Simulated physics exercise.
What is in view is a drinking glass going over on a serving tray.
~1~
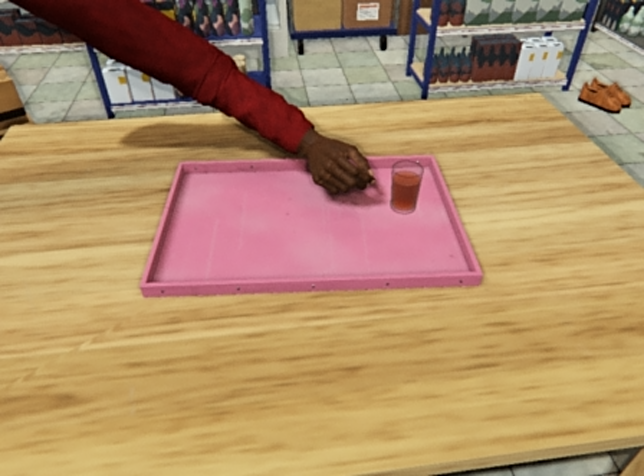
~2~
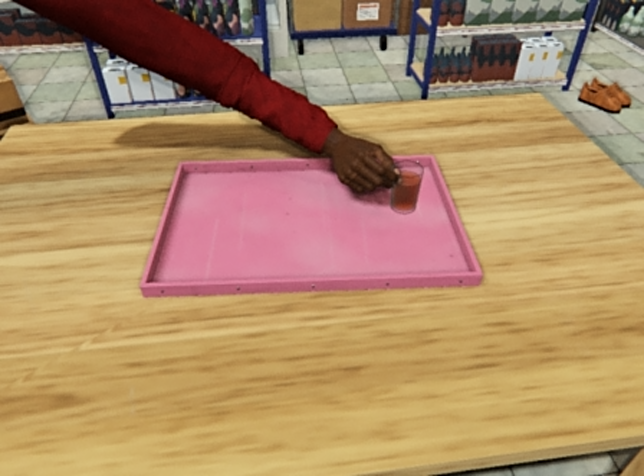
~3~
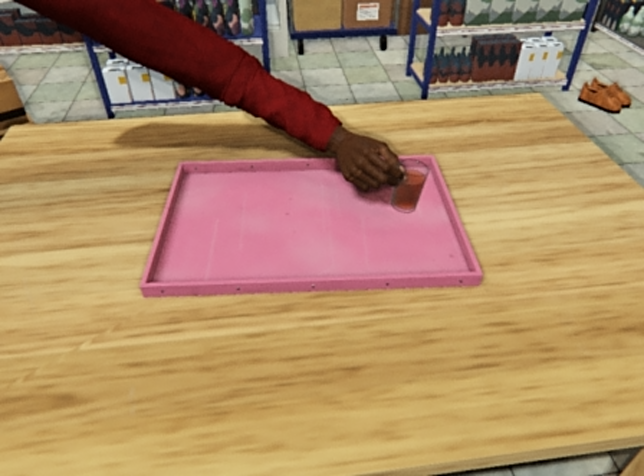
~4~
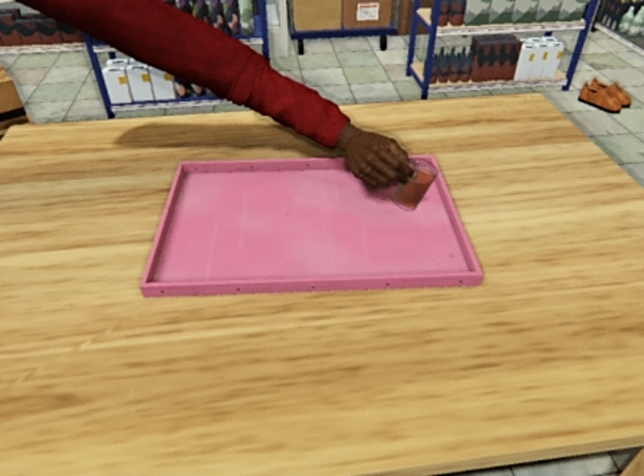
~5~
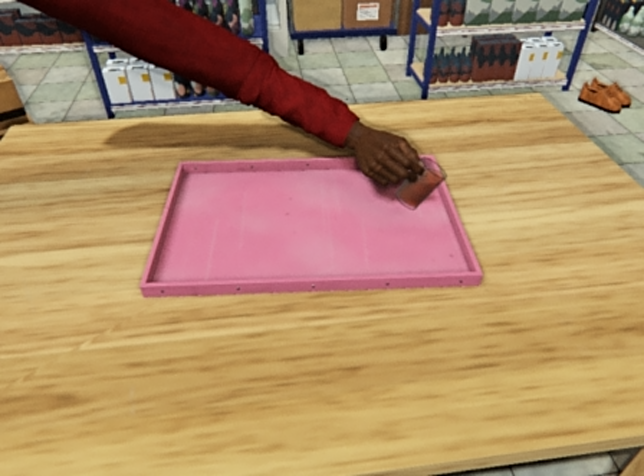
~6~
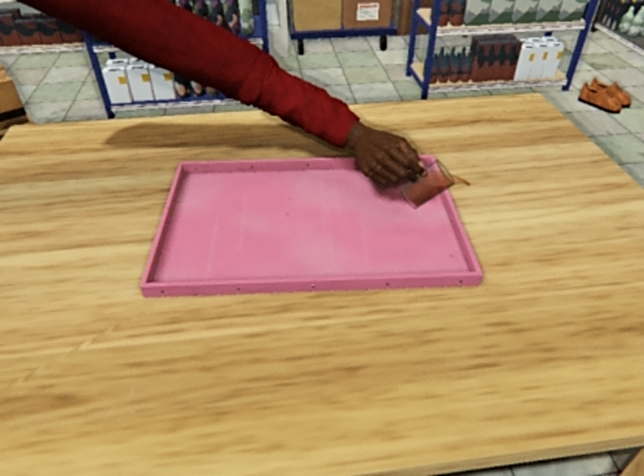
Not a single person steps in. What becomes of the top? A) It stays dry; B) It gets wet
It gets wet.
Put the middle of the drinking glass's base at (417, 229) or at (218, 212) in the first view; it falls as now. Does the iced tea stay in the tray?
At the first place it wets the top as well, at the second it keeps within the tray.
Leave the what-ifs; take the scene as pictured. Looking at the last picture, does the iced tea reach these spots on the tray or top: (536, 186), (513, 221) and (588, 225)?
I'd call the first one covered, the middle one covered and the final one covered.
A moment on, the drinking glass lies across the rim; the puddle covers about as much as a plate; it spreads outside the tray.
Further on, the puddle covers about as much as a tray; it spreads outside the tray.
When it is over, the puddle covers about as much as a tray; it spreads outside the tray.
